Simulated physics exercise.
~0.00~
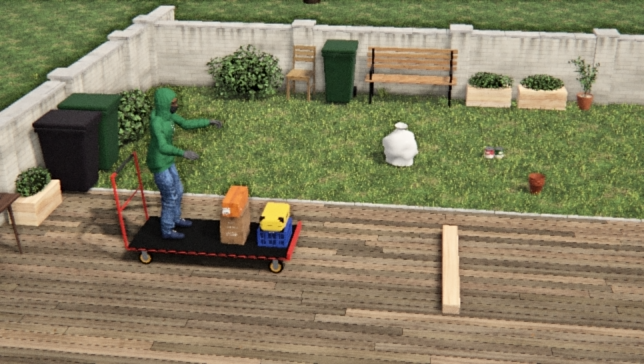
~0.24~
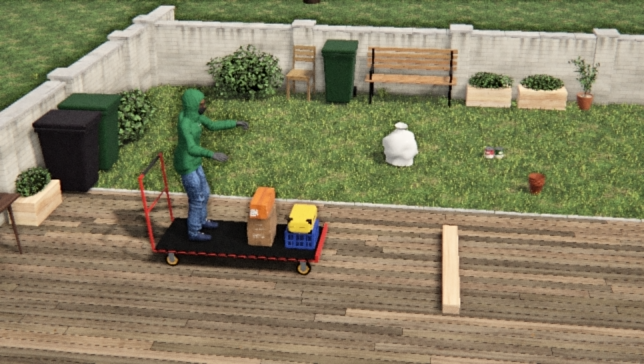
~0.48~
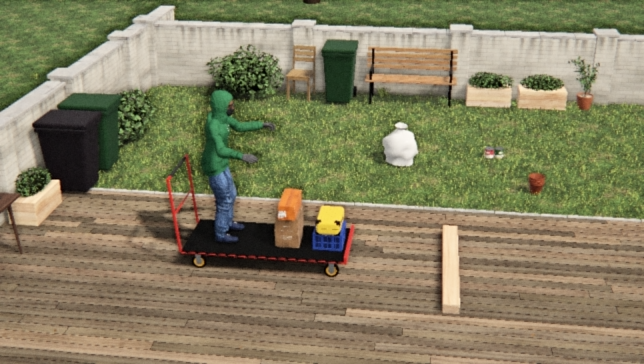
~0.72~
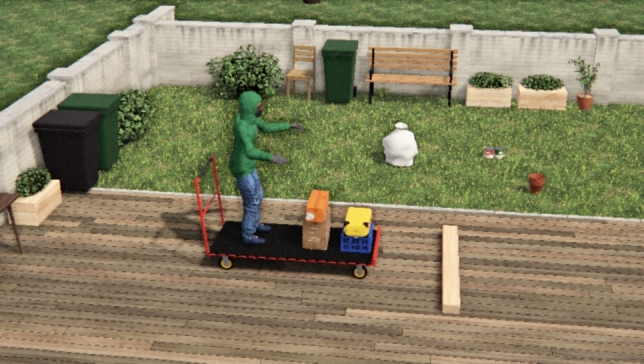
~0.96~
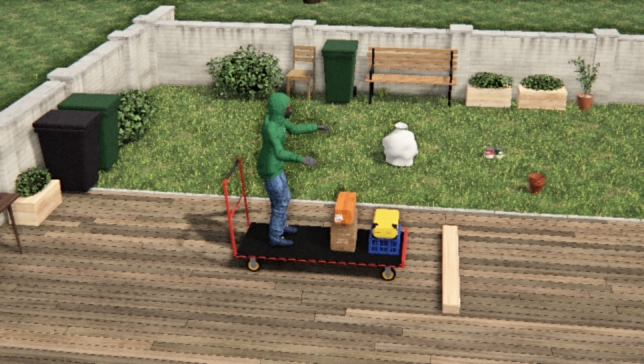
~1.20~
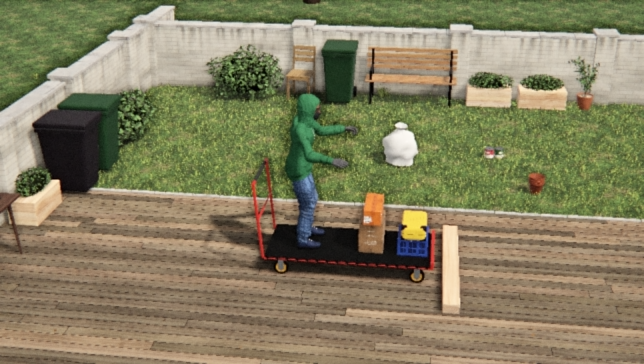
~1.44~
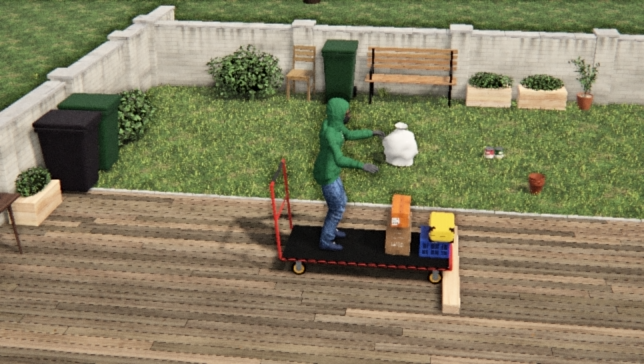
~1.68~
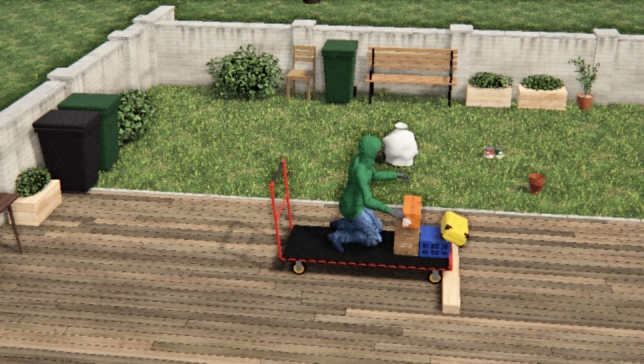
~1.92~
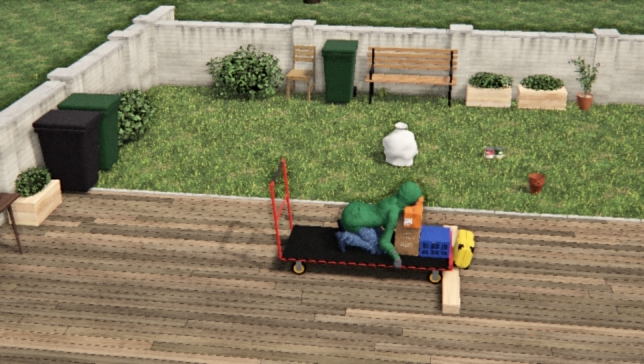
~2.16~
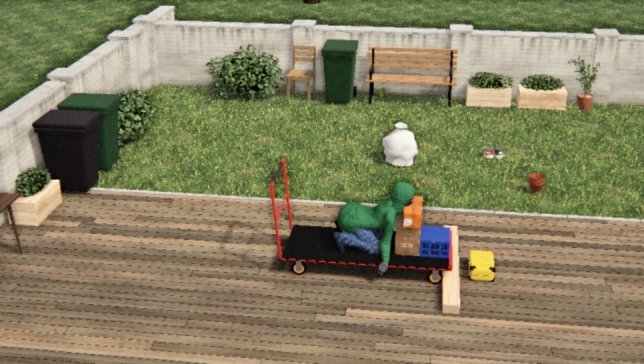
Green-hooded figure riding a flatbed trolley right into a wooden sill, slumping against boxes as a yellow suitcase tumbles off the front.
